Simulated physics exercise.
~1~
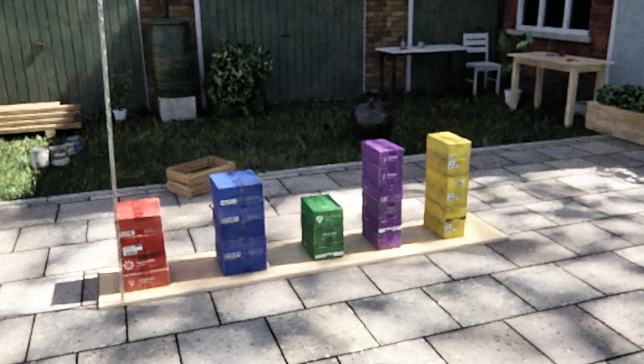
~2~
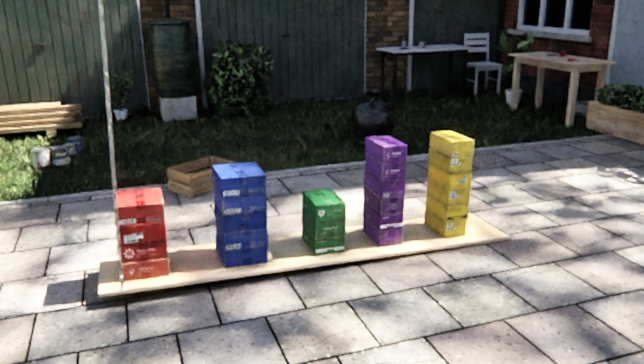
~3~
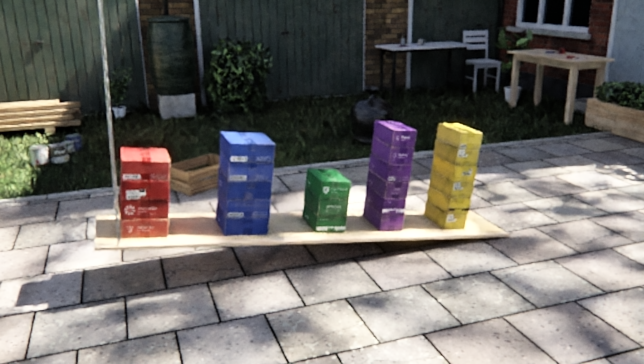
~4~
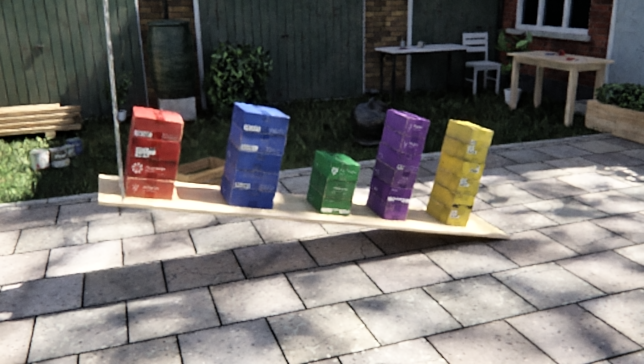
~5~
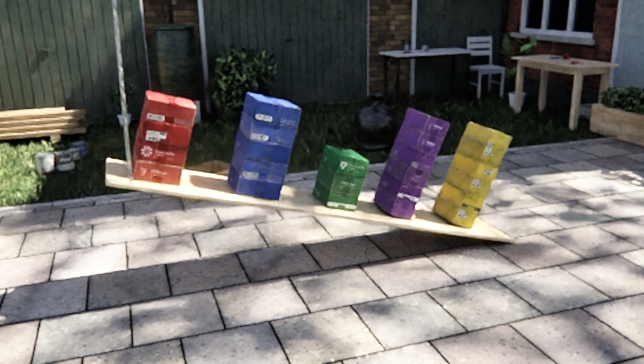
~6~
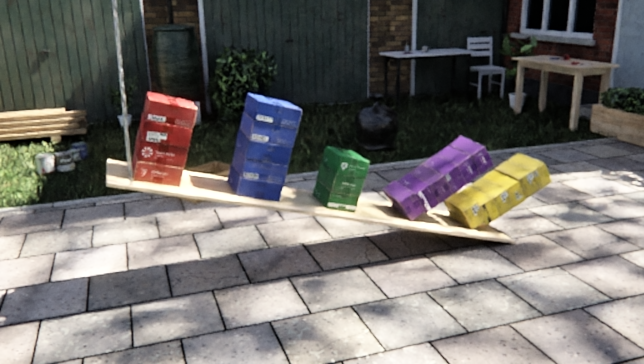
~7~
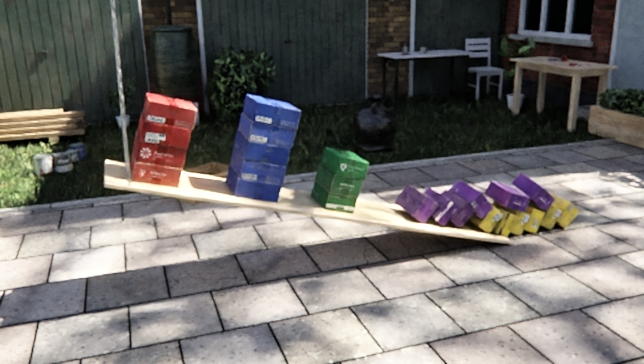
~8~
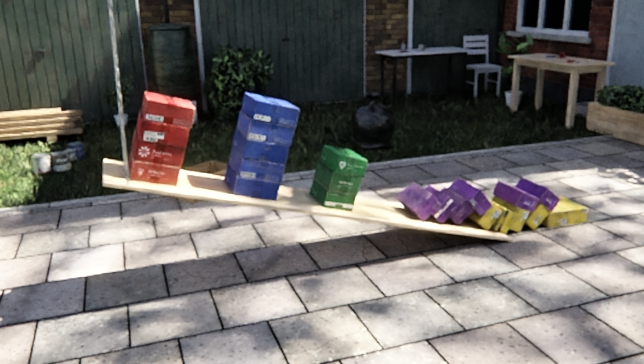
A wooden board tilts, toppling the purple and yellow stacks while three others stay standing.
